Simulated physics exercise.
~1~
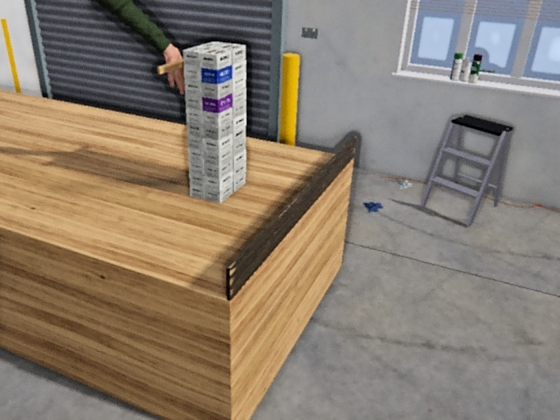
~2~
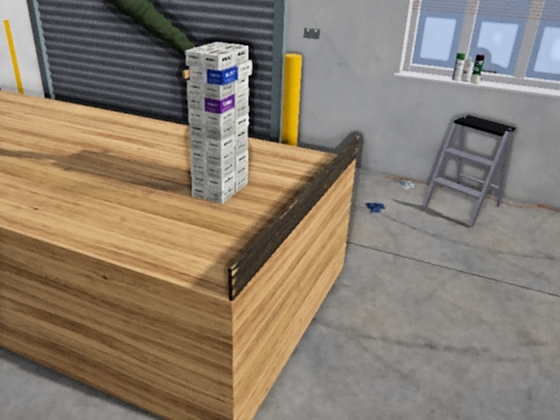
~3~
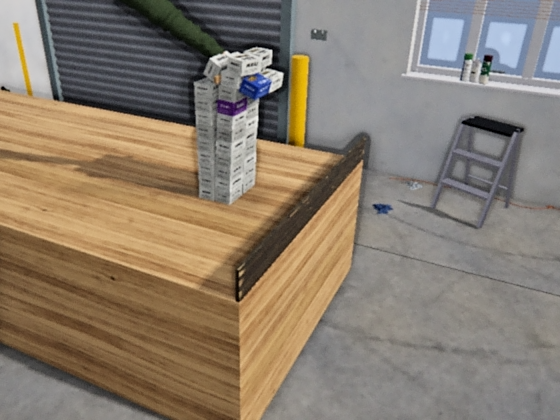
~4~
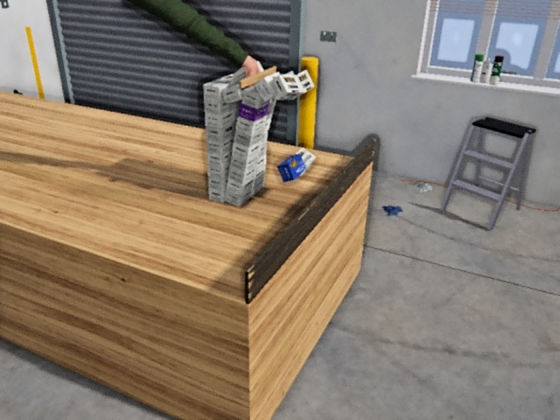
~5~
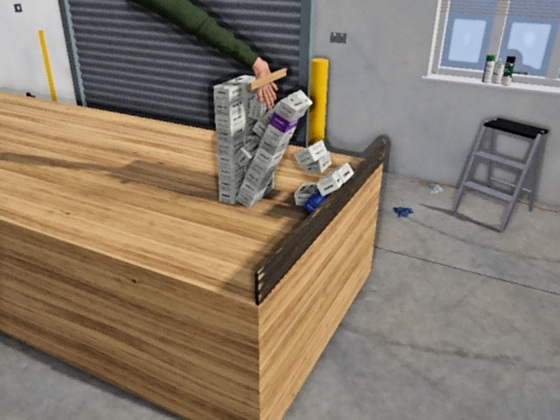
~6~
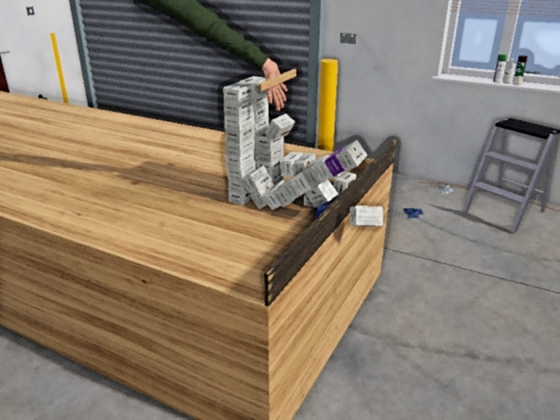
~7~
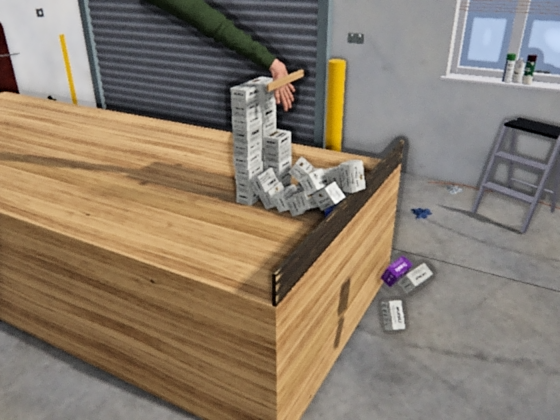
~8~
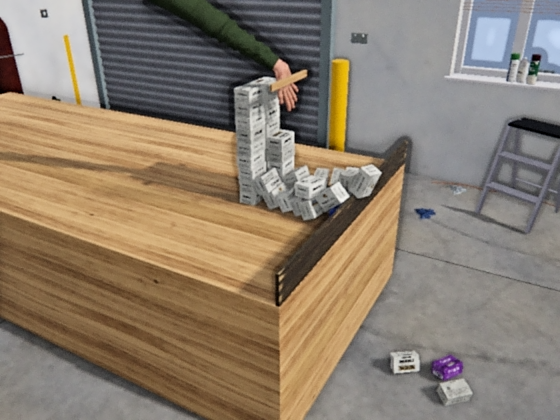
A hand pushes a stack of small packets with a batten, toppling several onto the floor.
